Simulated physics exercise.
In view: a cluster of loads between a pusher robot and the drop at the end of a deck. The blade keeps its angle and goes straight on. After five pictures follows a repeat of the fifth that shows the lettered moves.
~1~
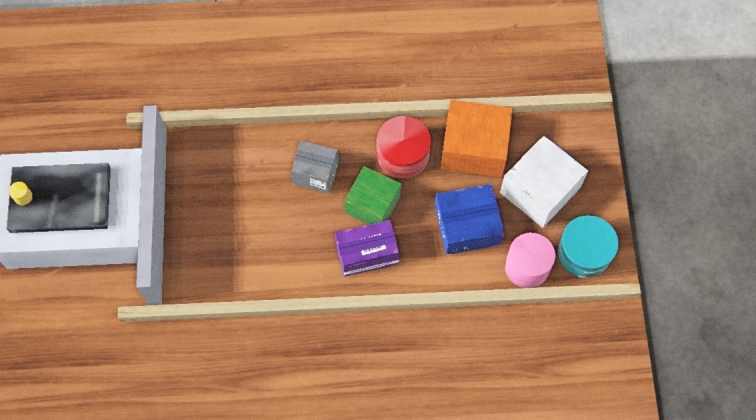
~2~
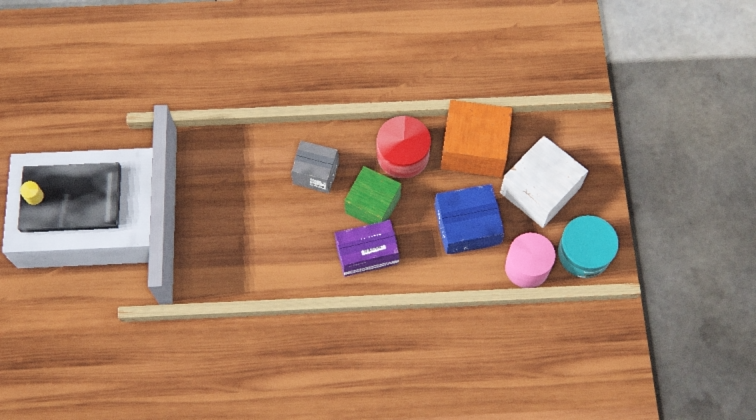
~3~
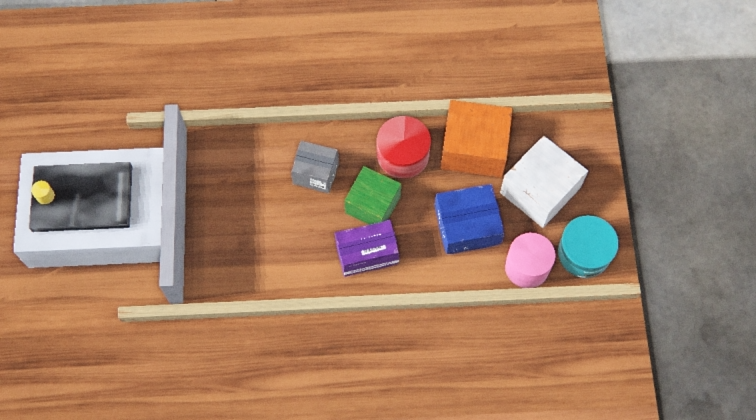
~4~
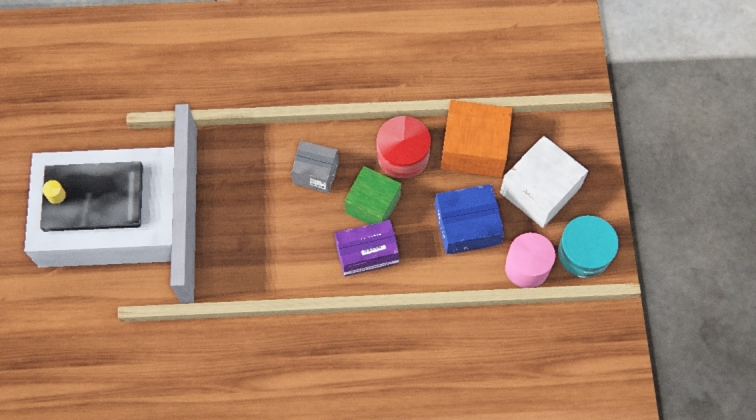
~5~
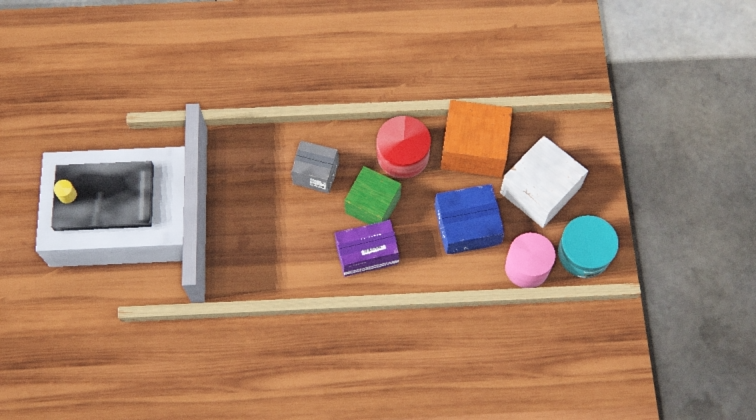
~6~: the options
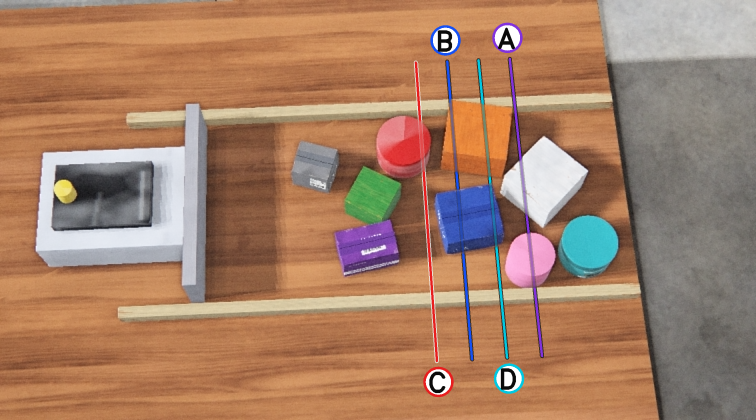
Pusher robot sliding slowly right between two wooden rails on a deck, towards a motionless cluster of colourful crates and canisters.
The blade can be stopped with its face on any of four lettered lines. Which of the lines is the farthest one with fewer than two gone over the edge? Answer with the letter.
Up to line D.
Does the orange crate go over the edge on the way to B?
By then, no.
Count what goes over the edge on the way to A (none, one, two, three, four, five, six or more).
By then, three.
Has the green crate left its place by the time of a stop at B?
Yes.
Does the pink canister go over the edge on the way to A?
By then, no.
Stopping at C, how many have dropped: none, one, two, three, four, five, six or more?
The count is none.
On the copy, A at (525, 199); B at (459, 202); C at (426, 203); D at (492, 200).
On D. First, robot (220, 190); grey parcel (327, 165); turquoise pail (587, 247).
Then, robot (331, 185); white crate (554, 187); orange crate (532, 133).
Finally, robot (412, 181); white crate (627, 184); turquoise pail (626, 246); none fallen.
By contrast, A drops three; B is within the limit but short; C is within the limit but short.
